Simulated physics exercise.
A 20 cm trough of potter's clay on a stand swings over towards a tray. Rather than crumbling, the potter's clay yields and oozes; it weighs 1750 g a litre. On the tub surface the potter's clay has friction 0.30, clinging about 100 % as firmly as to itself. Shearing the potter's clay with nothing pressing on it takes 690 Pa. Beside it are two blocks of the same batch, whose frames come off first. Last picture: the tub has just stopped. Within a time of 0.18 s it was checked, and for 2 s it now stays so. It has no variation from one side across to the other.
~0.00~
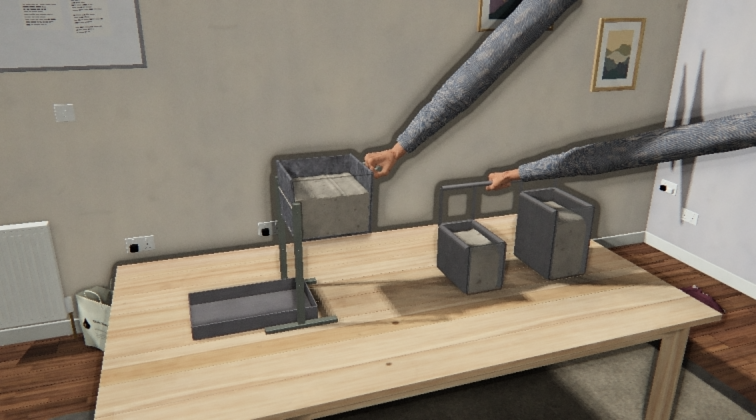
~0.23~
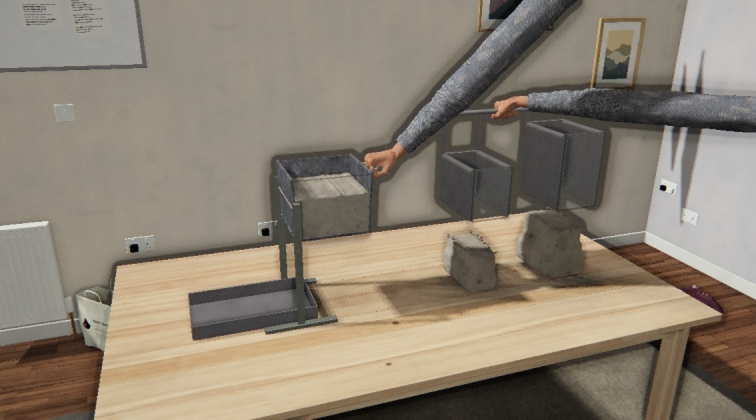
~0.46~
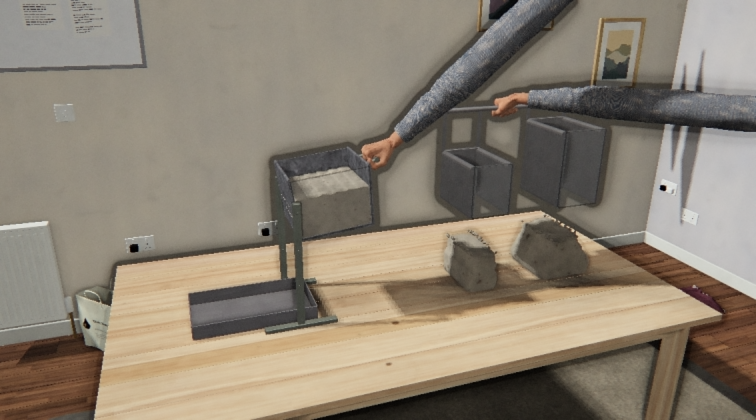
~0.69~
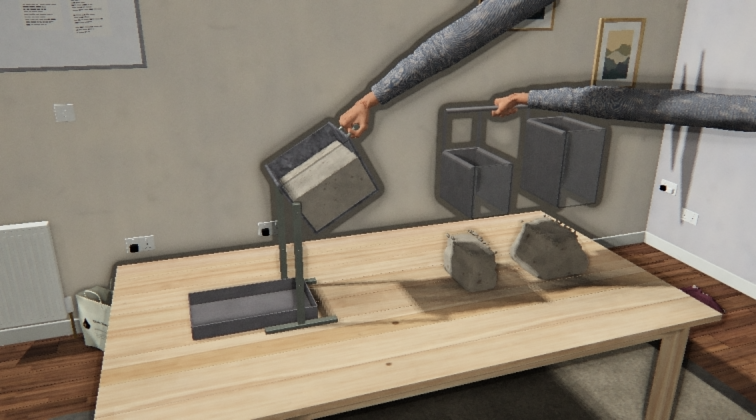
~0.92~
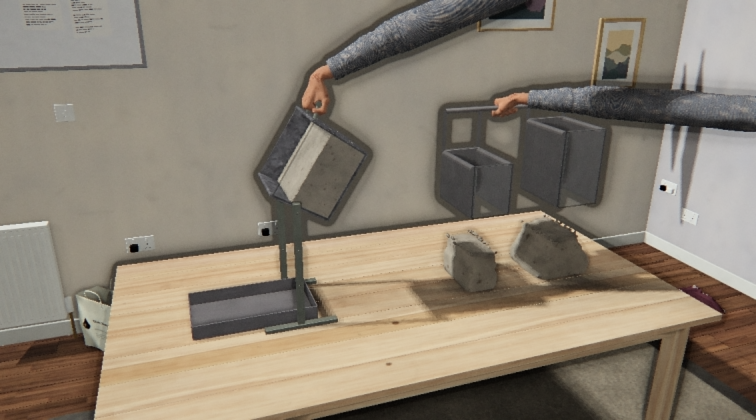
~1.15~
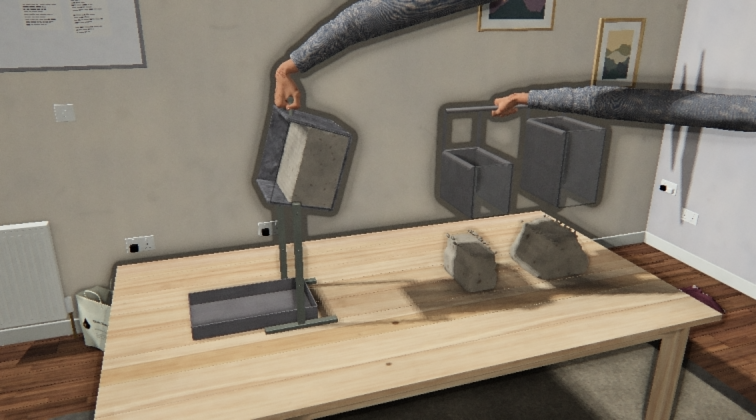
Two arms in grey sleeves reach in from the right over a pale wooden table in a beige-walled room, seen from slightly above by a still camera. A dark grey trough of lighter grey clay stands above a shallow tray at left, with two clay-filled moulds at right. One hand lifts the moulds clear, the right-hand block slumps, then the other hand swings the trough steeply leftward.
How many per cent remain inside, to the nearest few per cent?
Roughly 100 per cent remains inside.
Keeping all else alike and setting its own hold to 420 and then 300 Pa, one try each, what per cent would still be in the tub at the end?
Expect about 100 in a hundred, then about 80 in a hundred.
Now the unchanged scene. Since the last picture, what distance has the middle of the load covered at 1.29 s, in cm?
It has moved around 0 centimetres.
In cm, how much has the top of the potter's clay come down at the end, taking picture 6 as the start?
Roughly 0 cm.
By 1.29 s, the tub is at 74 degrees and holds 100 %.
By 1.46 s, the tub is at 74 degrees and holds 100 %.
By 1.63 s, the tub is at 74 degrees and holds 100 %.
By 1.80 s, the tub is at 74 degrees and holds 100 %.
By 3.15 s, at the end, the tub is at 74 degrees and holds 100 %.
